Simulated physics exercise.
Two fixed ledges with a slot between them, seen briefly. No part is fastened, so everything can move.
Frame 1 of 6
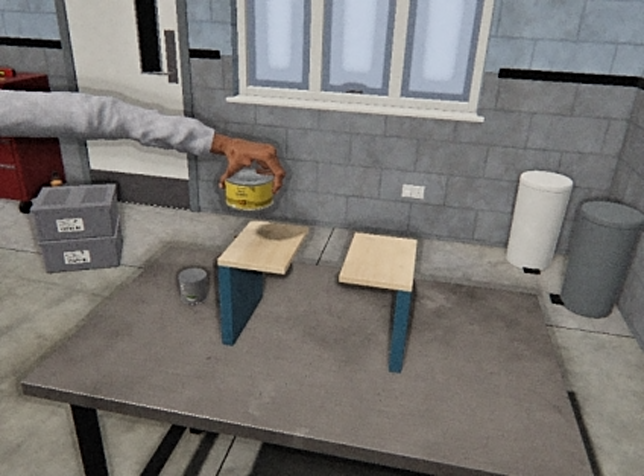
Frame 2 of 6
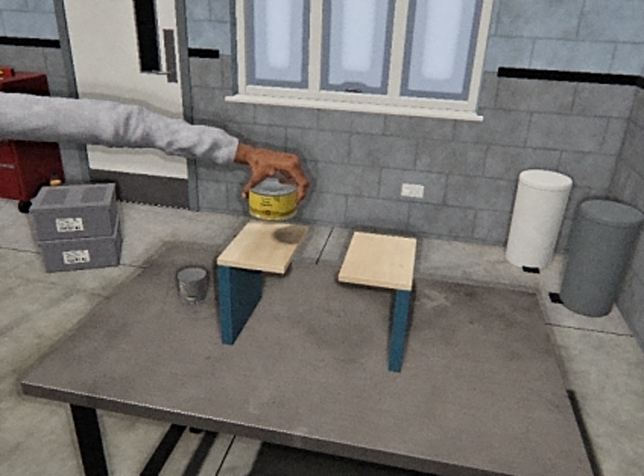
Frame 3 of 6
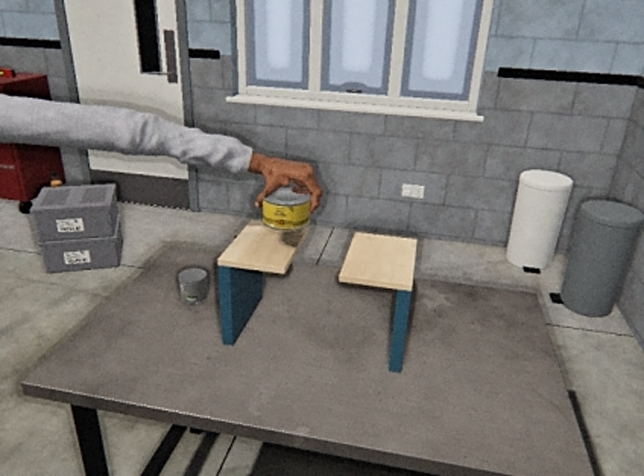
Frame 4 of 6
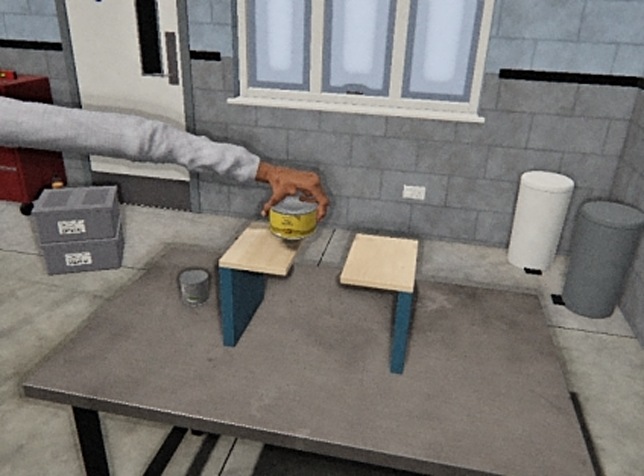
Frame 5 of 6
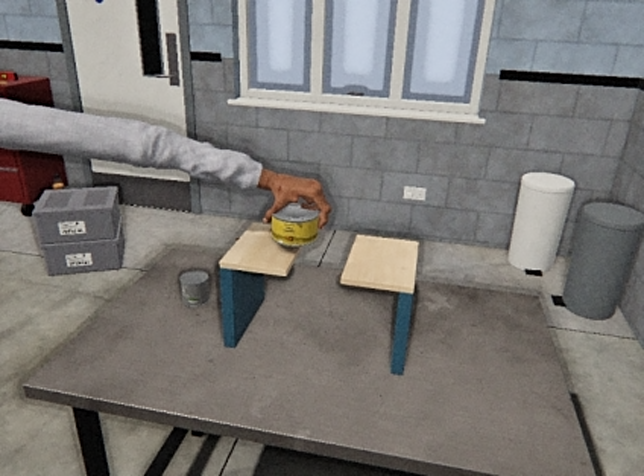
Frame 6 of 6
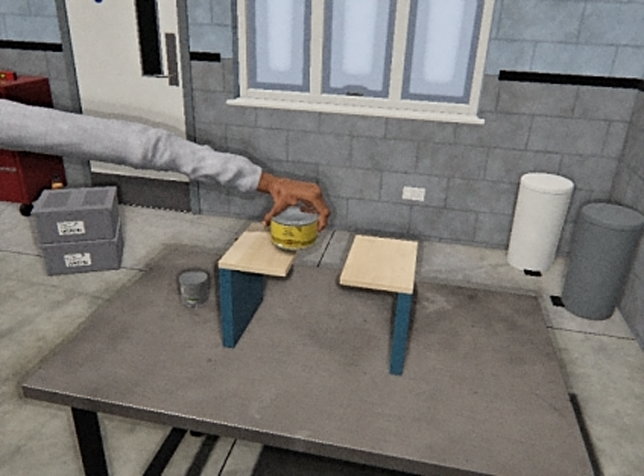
A hand in a grey sleeve carried a yellow tub rightward and slightly down over the left of two wooden-topped stands, then held it near that top's inner edge, while a grey tin sat nearby.
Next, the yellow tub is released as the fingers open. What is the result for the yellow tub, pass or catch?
So it gets held up there at the gap.
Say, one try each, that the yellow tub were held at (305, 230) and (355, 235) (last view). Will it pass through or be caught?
The first attempt makes it through, the second attempt does not get through.
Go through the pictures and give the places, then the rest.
In the first frame, being brought over the gap; yellow tub (250, 190); grey tin (194, 287).
In the second frame, being brought over the gap; yellow tub (273, 199); grey tin (193, 286).
In the third frame, being brought over the gap; yellow tub (286, 209); grey tin (194, 286).
In the fourth frame, being brought over the gap; yellow tub (293, 217); grey tin (195, 288).
In the fifth frame, being brought over the gap; yellow tub (295, 225); grey tin (195, 289).
In the sixth frame, poised above the slot; yellow tub (294, 228); grey tin (194, 289).
Then, 0.20 s later than the last frame, yellow tub moved a little near (294, 235).
Then, 0.40 s later than the last frame, yellow tub resting near (295, 235).
When it is over, both as before. End places, in pixels of the last picture, yellow tub near (294, 236). The tub is caught.
